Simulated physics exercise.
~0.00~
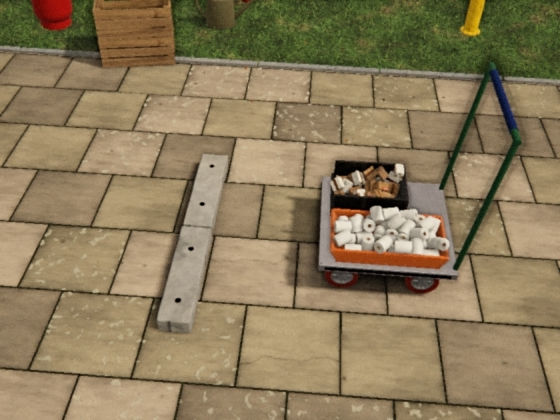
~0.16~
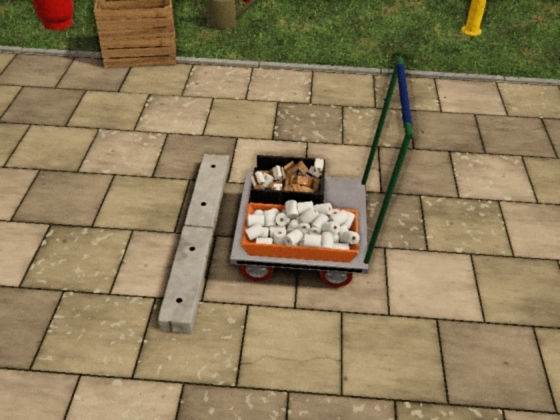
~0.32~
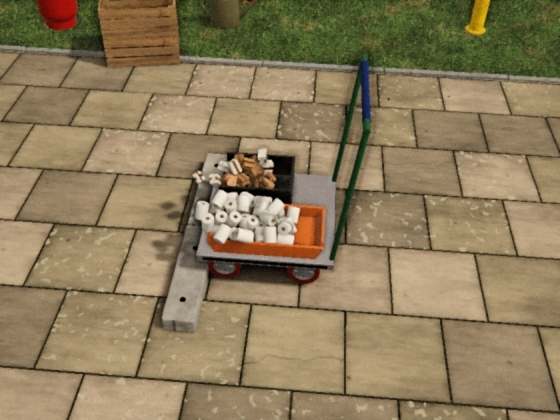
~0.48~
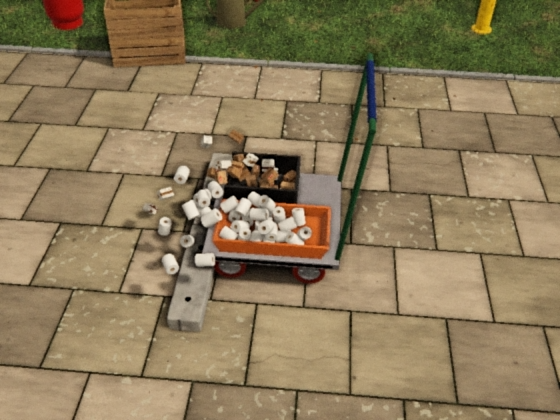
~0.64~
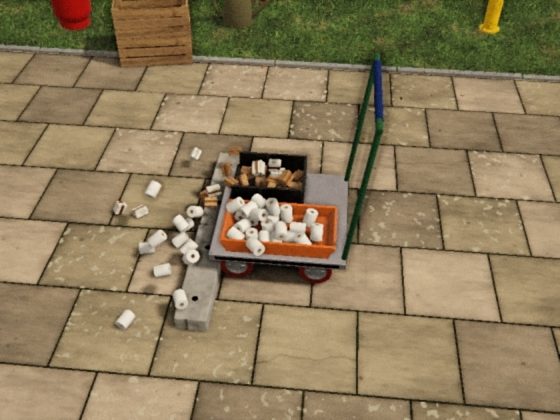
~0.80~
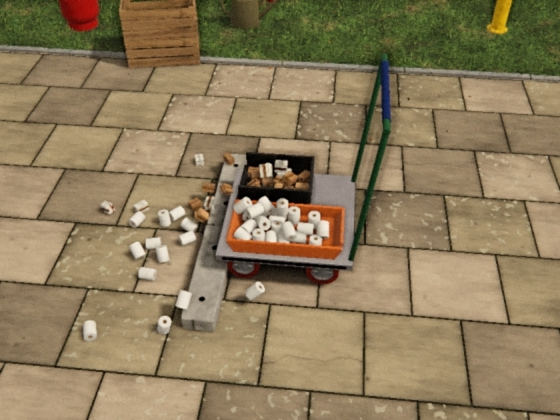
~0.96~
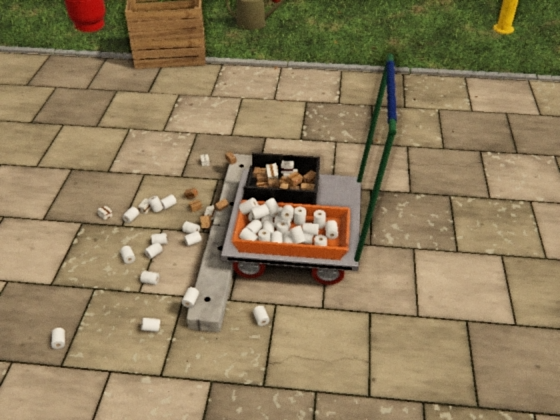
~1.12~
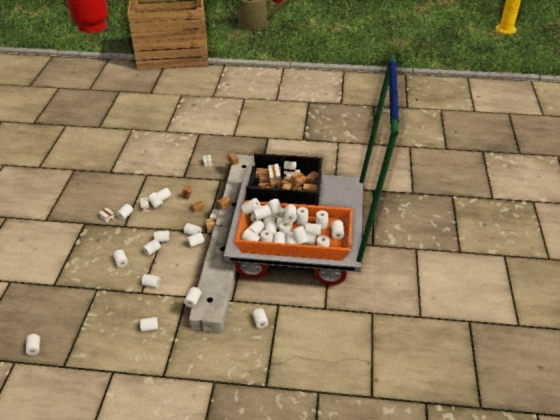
The video shows a cart carrying an orange container of white rolls and a black container of small brown and white pieces moving left across paving and stopping against a low grey kerb. Rolls and pieces spill over the kerb and scatter on the slabs, while many remain in both containers.
